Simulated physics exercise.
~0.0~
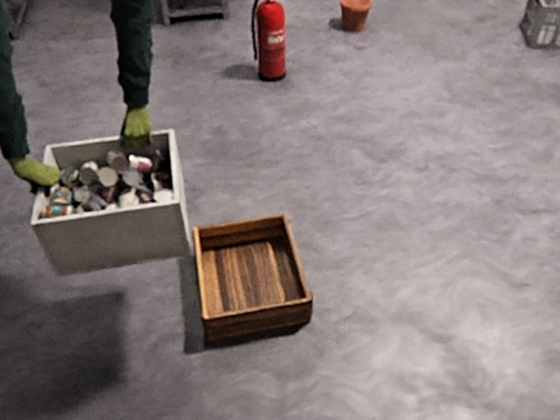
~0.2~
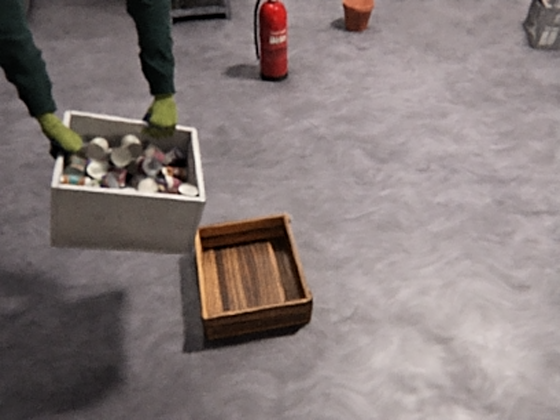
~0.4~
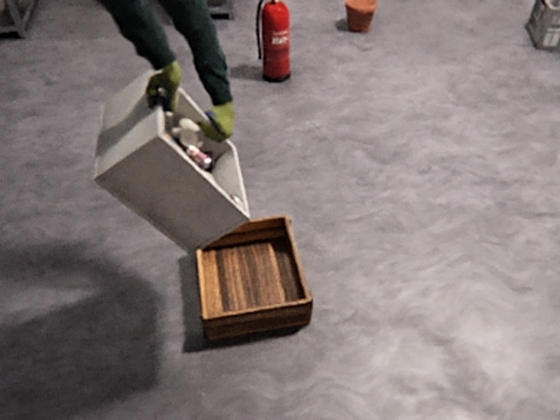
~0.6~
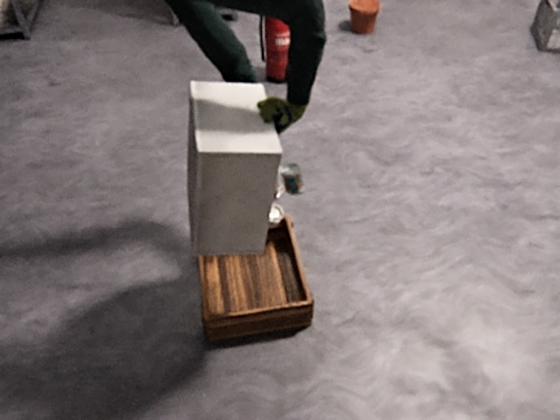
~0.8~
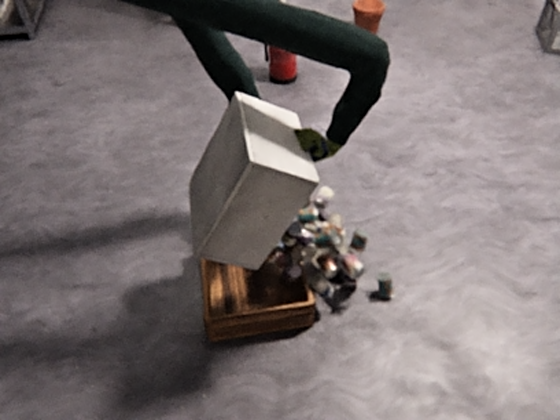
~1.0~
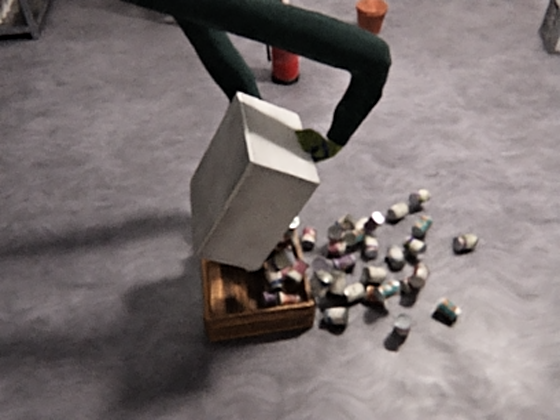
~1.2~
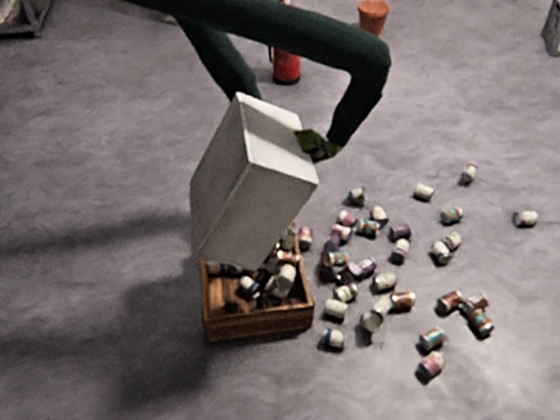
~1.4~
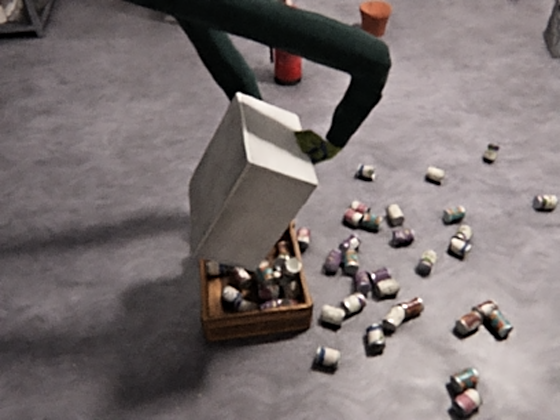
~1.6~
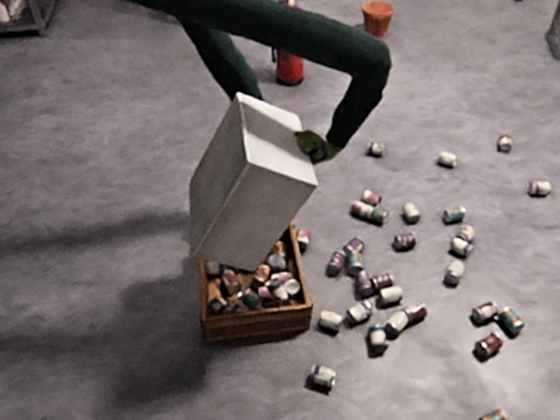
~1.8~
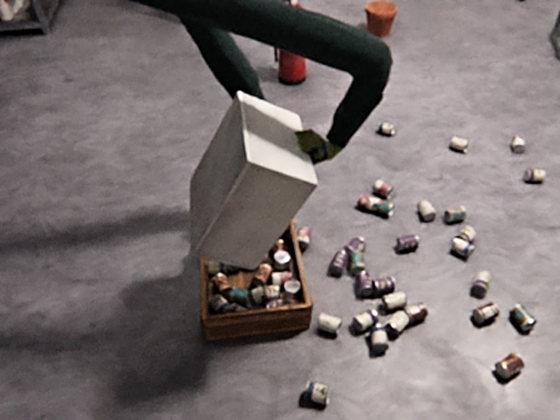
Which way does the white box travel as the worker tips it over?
It moves to the right, ending up tilted above the wooden box.
A white box full of small tins, gripped by a worker's green-gloved hands, is lifted from the left over a grey floor seen from above. An open wooden box sits below it, with a red fire extinguisher and an orange pot farther back. The worker swings the white box to the right and tips it steeply over the wooden box, then holds it there. Tins pour out in a clump, some dropping into the wooden box and others spilling past its right side. The spilled tins roll and spread across the floor, and more end up outside than inside.
